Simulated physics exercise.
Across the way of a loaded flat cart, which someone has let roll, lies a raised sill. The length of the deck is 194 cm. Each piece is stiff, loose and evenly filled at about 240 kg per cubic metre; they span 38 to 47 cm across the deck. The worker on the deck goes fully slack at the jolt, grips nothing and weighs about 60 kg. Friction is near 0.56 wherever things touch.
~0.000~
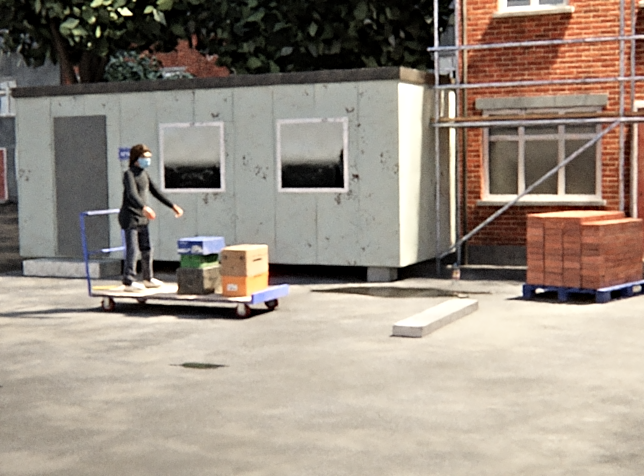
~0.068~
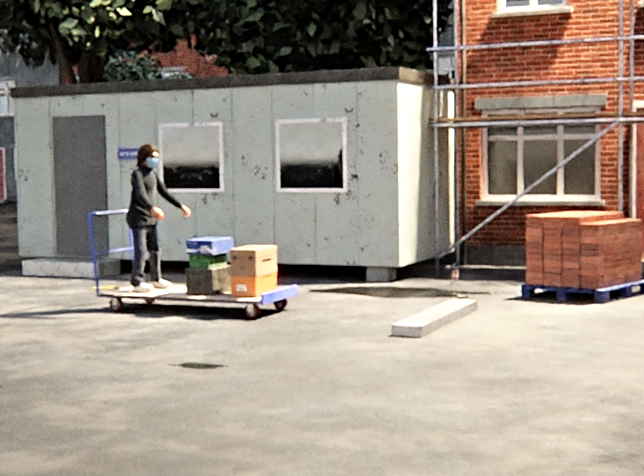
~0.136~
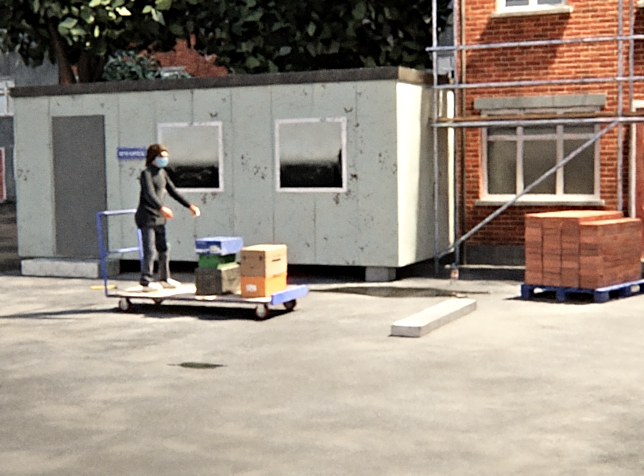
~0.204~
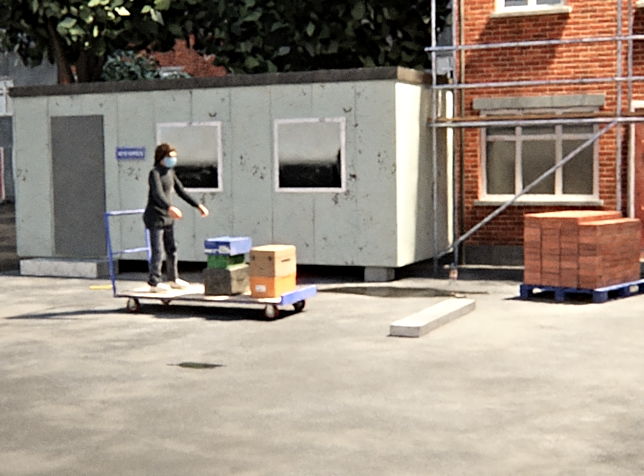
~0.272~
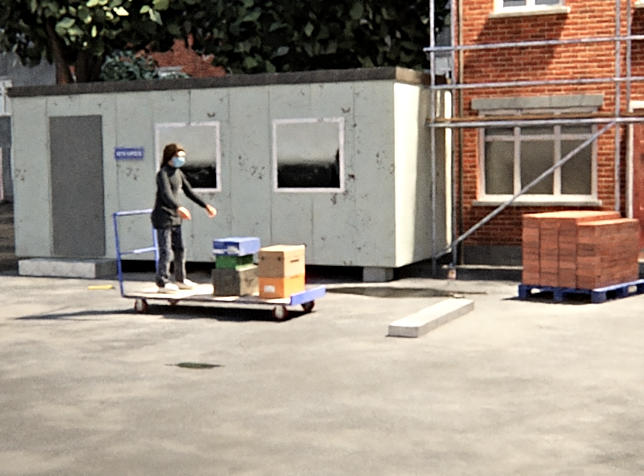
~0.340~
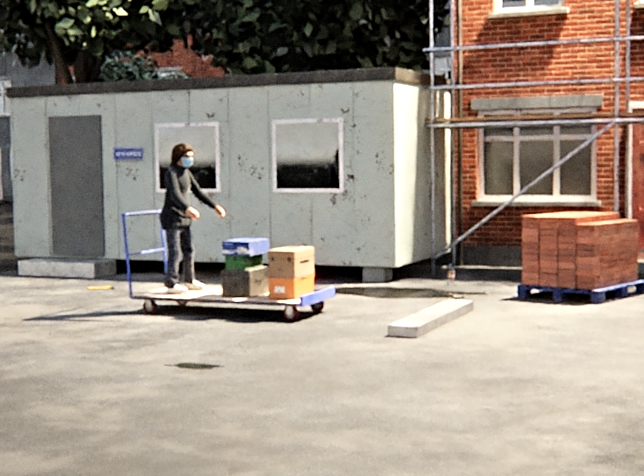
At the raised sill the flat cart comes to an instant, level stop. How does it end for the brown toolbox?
The brown toolbox has dropped off the front.
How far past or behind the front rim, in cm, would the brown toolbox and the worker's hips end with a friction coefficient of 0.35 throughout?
In that case the brown load finishes 80 cm past the rim, with the hips 90 cm behind.
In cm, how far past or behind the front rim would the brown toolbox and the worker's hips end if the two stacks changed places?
Result: Brown 50 cm behind rim; hips 130 cm behind rim.
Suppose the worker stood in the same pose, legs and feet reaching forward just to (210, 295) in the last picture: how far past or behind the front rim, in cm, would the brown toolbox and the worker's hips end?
The brown one would end 40 cm past the front rim, while the hips stop 80 cm behind it.
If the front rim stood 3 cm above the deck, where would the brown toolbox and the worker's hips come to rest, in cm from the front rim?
The brown item would end 40 cm past the front rim, while the hips end 90 cm behind it.
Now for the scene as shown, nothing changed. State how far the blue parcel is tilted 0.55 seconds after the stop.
Some 10°.
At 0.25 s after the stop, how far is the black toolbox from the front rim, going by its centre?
Behind the rim by about 60 cm.
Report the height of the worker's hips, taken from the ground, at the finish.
Roughly 55 cm.
The wheels strike at 1.00 s.
After 1.25 s the brown toolbox is 3 cm behind the rim, tilted 10°, near (425, 266) in the last picture's view.
After 1.55 s the brown toolbox is 13 cm past the rim, tilted 80°, near (441, 282) in the last picture's view.
After 2.00 s the brown toolbox is 40 cm past the rim, tilted 180°, near (470, 309) in the last picture's view.
Final state at 4.0 s, past the rim, brown toolbox and blue parcel; behind it, orange tote, green carton, black toolbox and the worker's hips.
